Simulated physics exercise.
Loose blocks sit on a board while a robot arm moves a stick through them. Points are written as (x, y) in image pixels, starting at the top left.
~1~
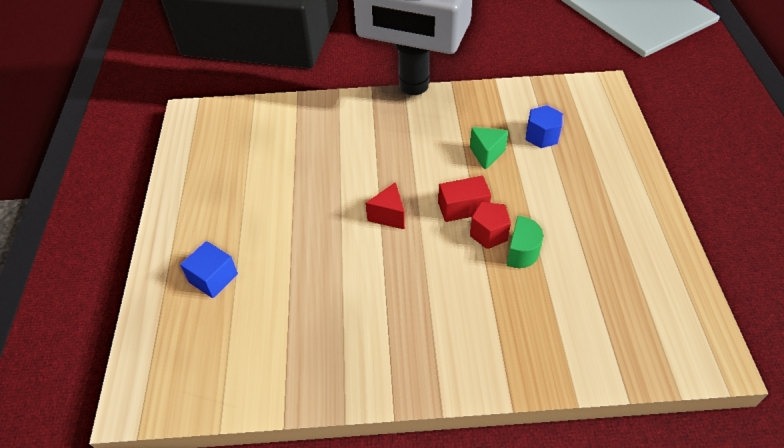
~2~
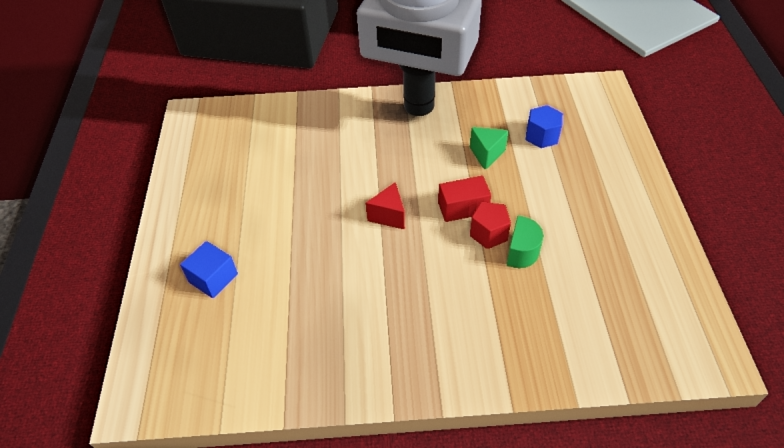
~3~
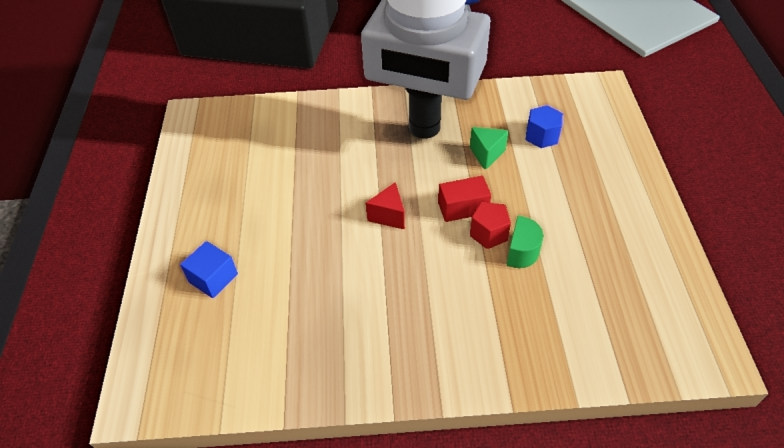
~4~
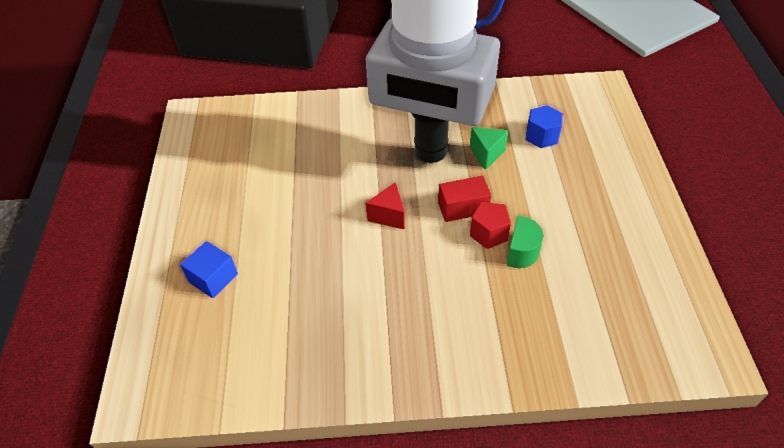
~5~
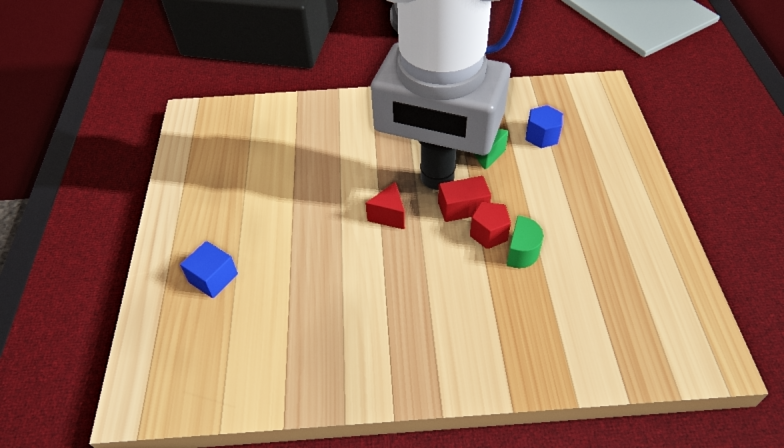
A robot arm holding a dark stick moved steadily from the board's far edge toward the red blocks, passing left of a green triangular block, while all the scattered blocks stayed still.
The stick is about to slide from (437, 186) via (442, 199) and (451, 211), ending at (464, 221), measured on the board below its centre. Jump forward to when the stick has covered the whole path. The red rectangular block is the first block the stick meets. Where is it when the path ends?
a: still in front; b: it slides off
It's a.
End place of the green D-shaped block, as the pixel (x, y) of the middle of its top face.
It comes to (555, 248).
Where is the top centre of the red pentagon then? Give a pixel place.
Its top middle is near (523, 232).
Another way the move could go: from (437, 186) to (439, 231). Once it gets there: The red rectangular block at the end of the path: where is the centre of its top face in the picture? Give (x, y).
The centre of its top face lies at (474, 211).
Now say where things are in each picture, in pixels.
The first picture shows lower end of the stick at (414, 87), tops of blocks, red triangular piece at (388, 198), red rectangular block at (465, 189), red pentagon at (492, 215), green D-shaped block at (527, 234).
The second picture shows stick at (419, 107), blocks as before.
The third picture shows stick at (425, 129), blocks as before.
The fourth picture shows stick at (431, 152), blocks as before.
The fifth picture shows stick at (437, 178), red triangular piece at (388, 198), red rectangular block at (465, 189), red pentagon at (492, 215), green D-shaped block at (527, 234).
On the path given first. Halfway along, stick at (447, 198); red rectangular block at (476, 199), turned 40° anticlockwise; red pentagon at (499, 219).
At the end, stick at (465, 214); red triangular piece not moved; red rectangular block at (497, 214), turned 45° anticlockwise; red pentagon at (523, 232); green D-shaped block at (555, 248).
